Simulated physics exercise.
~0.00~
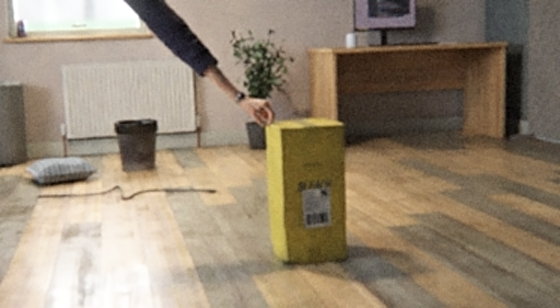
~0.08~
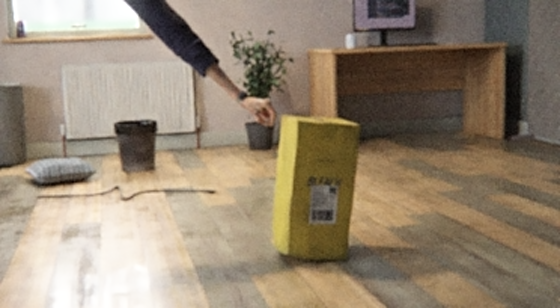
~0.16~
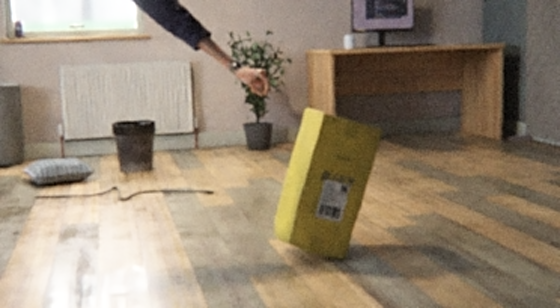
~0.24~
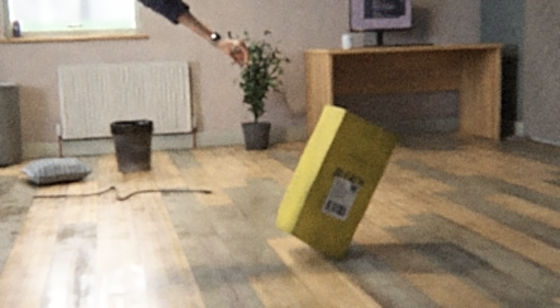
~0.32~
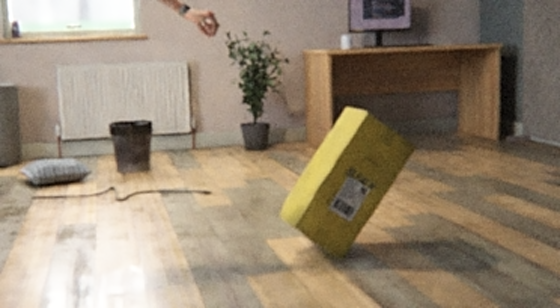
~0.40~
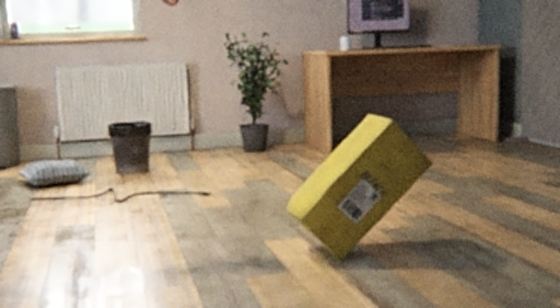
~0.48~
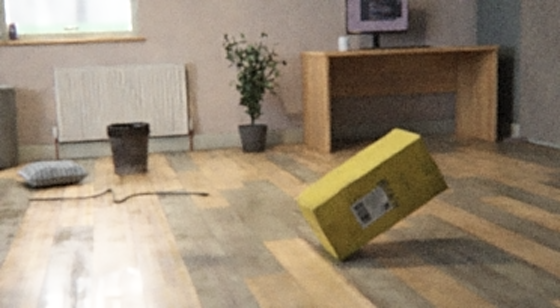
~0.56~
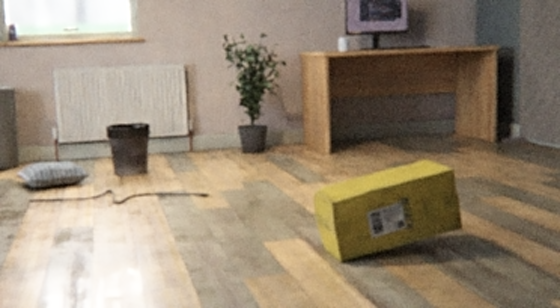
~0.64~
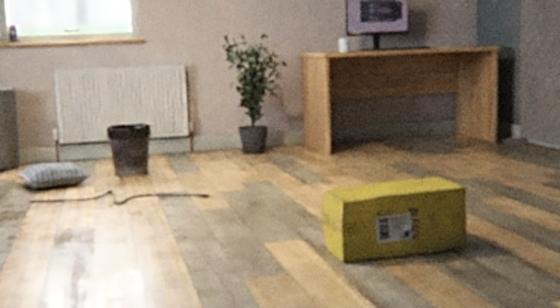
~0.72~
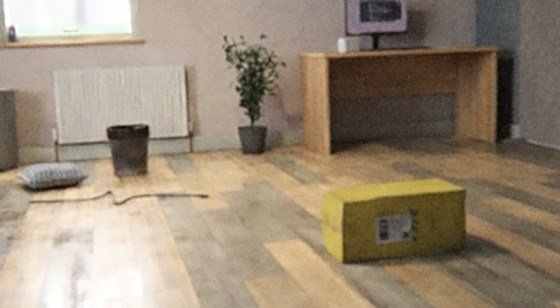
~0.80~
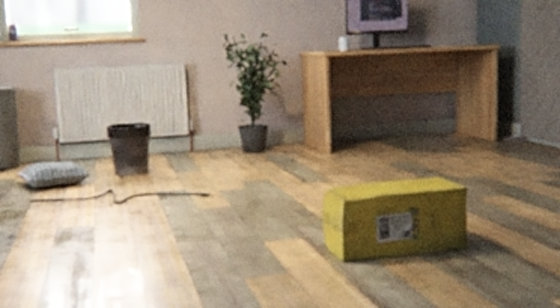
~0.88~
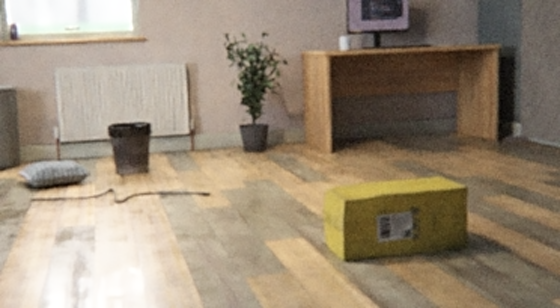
In a room with a wooden floor, a desk and a potted plant, a hand at the top of a tall yellow parcel lets go and draws back as the parcel tips to the right, leans further, and falls onto its side, where it lies still.
